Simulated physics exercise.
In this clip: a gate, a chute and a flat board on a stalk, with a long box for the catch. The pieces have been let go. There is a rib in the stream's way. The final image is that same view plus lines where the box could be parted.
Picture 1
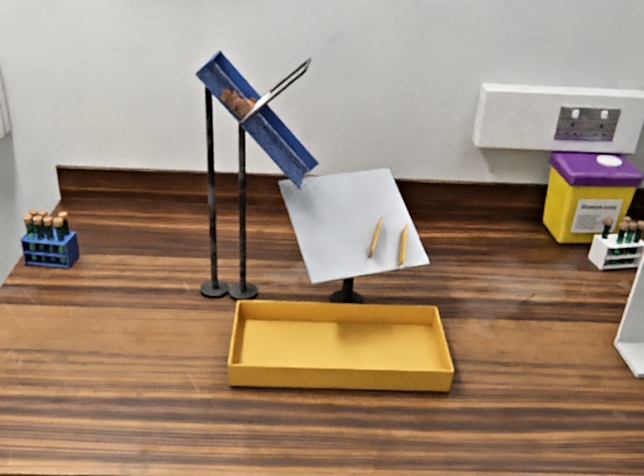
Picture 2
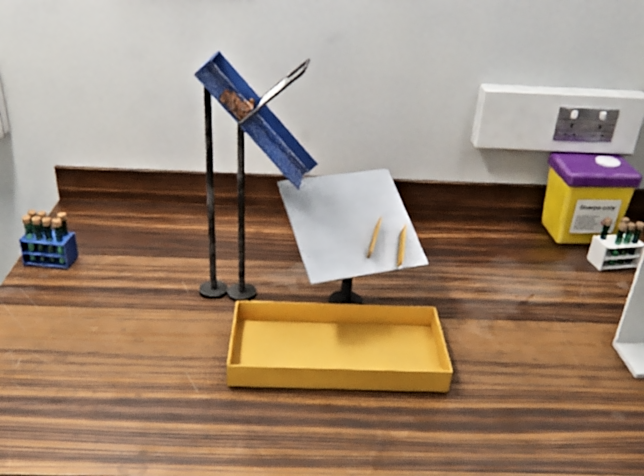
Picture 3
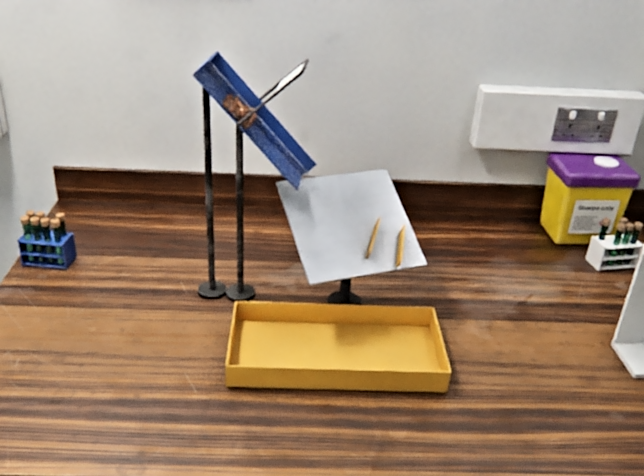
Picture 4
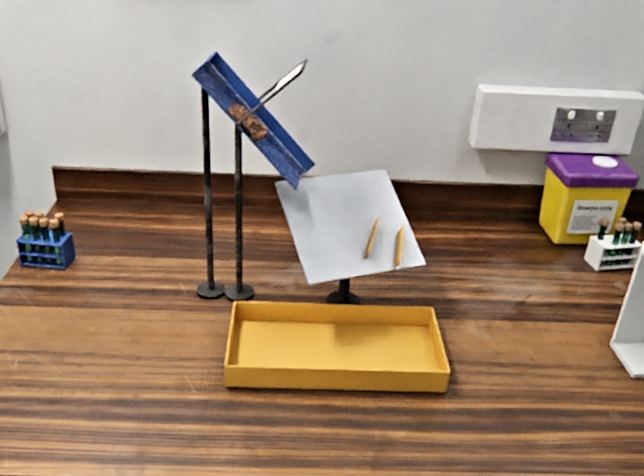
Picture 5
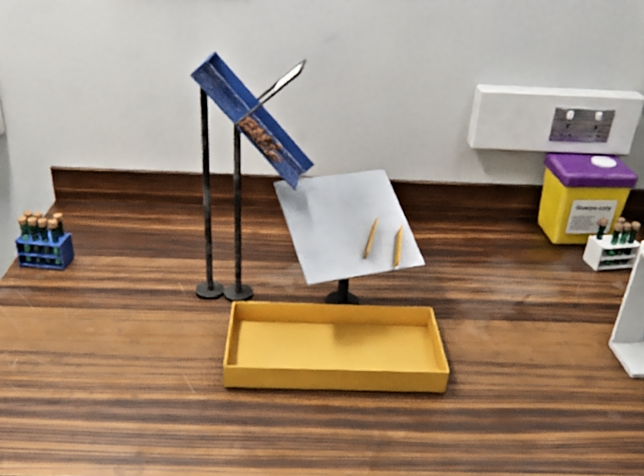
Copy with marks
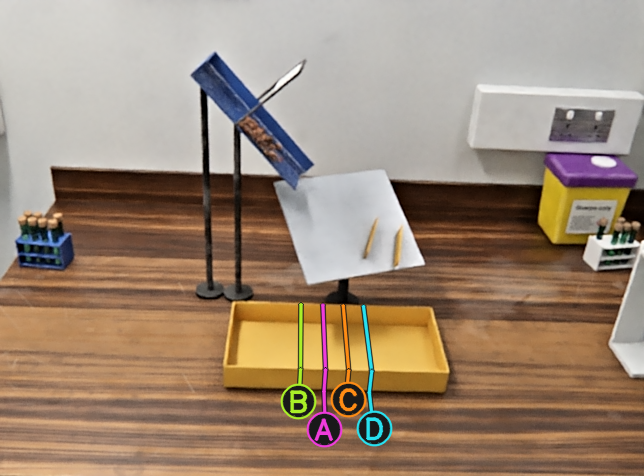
The clip opens on a blue chute sloping down to the right, with brown bits bunched in its upper part, above a tilted white board with two thin yellow ribs and an empty yellow box. The bits slide down past the gate into the chute's lower part, while the board and box stay still.
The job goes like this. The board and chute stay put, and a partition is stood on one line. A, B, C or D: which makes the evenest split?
D is best.
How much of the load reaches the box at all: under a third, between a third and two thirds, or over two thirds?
About that: Over two thirds.
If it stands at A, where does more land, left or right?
The right side.
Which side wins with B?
More lands on the right.
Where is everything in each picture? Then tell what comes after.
In the first frame, load behind the gate near (239, 107), bits of dog kibble; lip of the chute near (302, 182), sloping fairly steeply.
In the second frame, middle of the board near (352, 222), tilted fairly steeply; middle of its low edge near (372, 273); of its high edge near (334, 175).
In the third frame, front corners of the box near (226, 366) and (450, 372), empty; front of the load near (248, 125).
In the fourth frame, middle of the load near (249, 124); its front near (265, 134), close to a quarter of the way to the lip; rib from (403, 225) to (400, 260); rib from (379, 217) to (369, 252).
In the fifth frame, middle of the load near (259, 134); its front near (280, 160), close to two thirds of the way to the lip.
On the marked copy, line A crosses the front rim at (325, 369); line B crosses the front rim at (300, 368); line C crosses the front rim at (348, 369); line D crosses the front rim at (371, 370).
Choosing A, of what is caught, none at all on the left of the divider, the whole lot on the right.
Choosing B, of what is caught, none at all on the left of the divider, the whole lot on the right.
Choosing C, of what is caught, a small share on the left of the divider, all but a few on the right.
Choosing D, of what is caught, close to half on the left of the divider, close to half on the right.
